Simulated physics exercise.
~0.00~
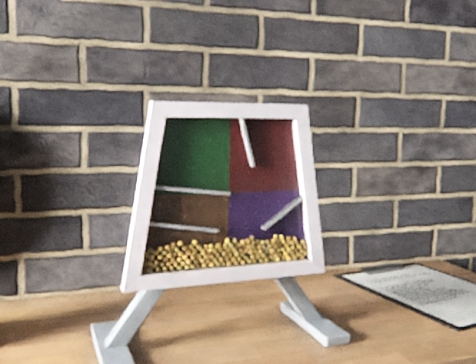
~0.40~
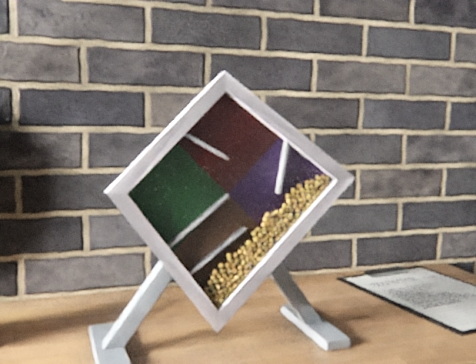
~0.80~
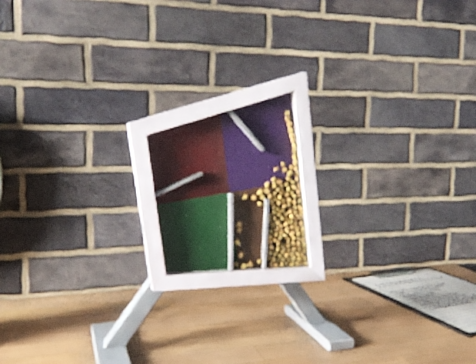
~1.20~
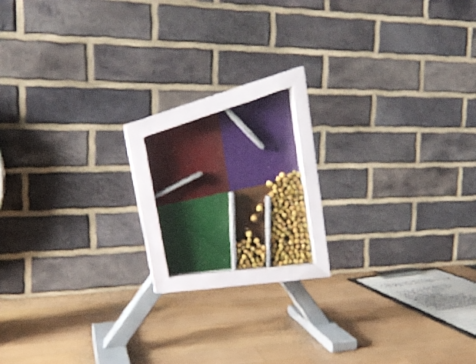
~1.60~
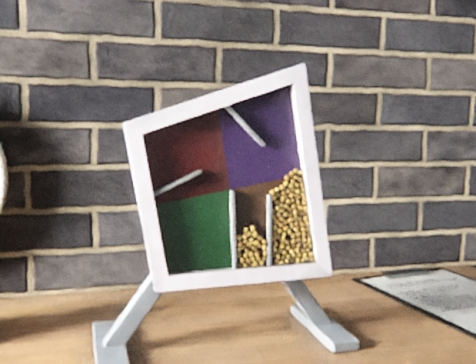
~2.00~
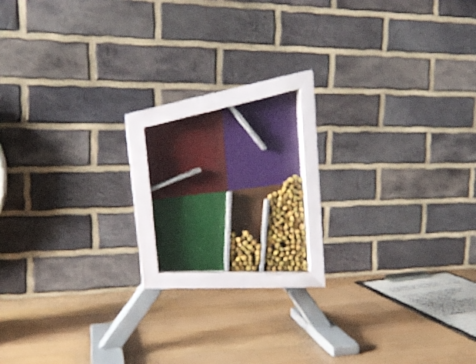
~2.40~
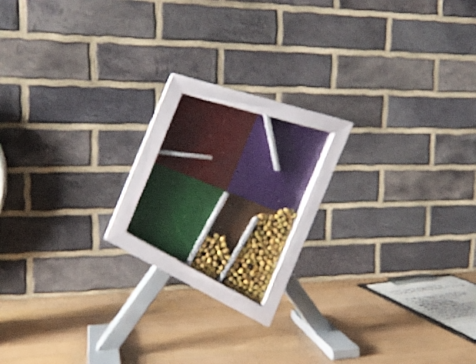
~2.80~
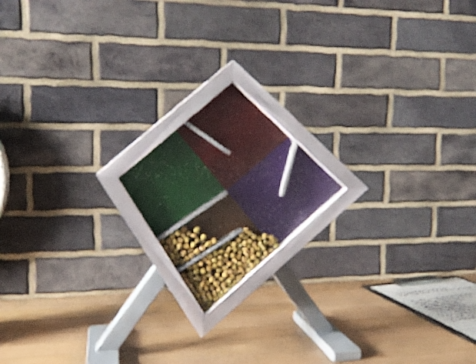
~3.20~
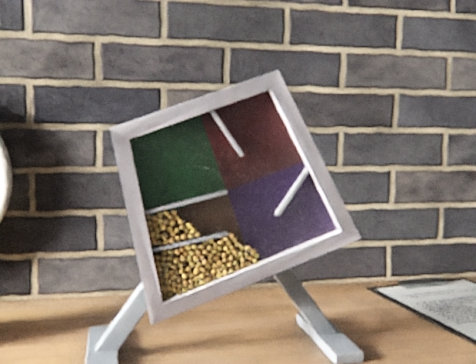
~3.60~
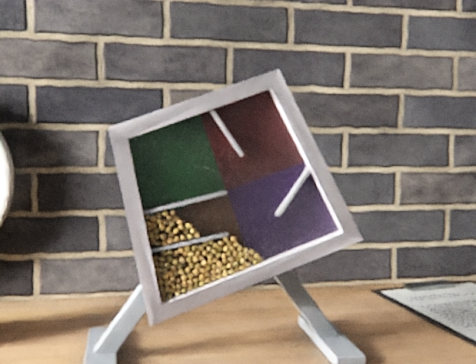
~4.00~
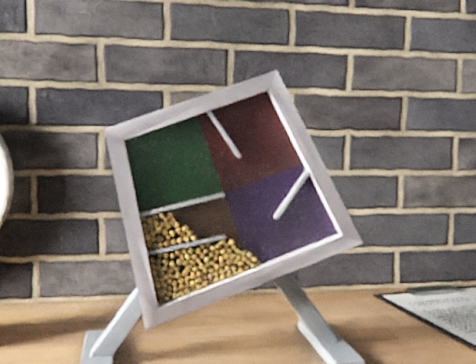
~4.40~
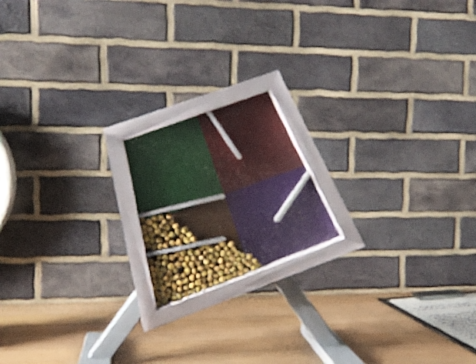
A square, white-framed case of golden chickpeas stands on splayed pale legs on a wooden surface before a grey brick wall, seen from the front as the view drifts slightly sideways. Behind its clear face are green, red, brown and purple quarters with pale bars. The case turns anticlockwise a little past a quarter turn, and the chickpeas slide right, then slump down around a bar in the brown quarter. After a pause it swings back clockwise most of the way, sending them left. It stops still tilted anticlockwise, the chickpeas heaped at lower left, mostly in brown.
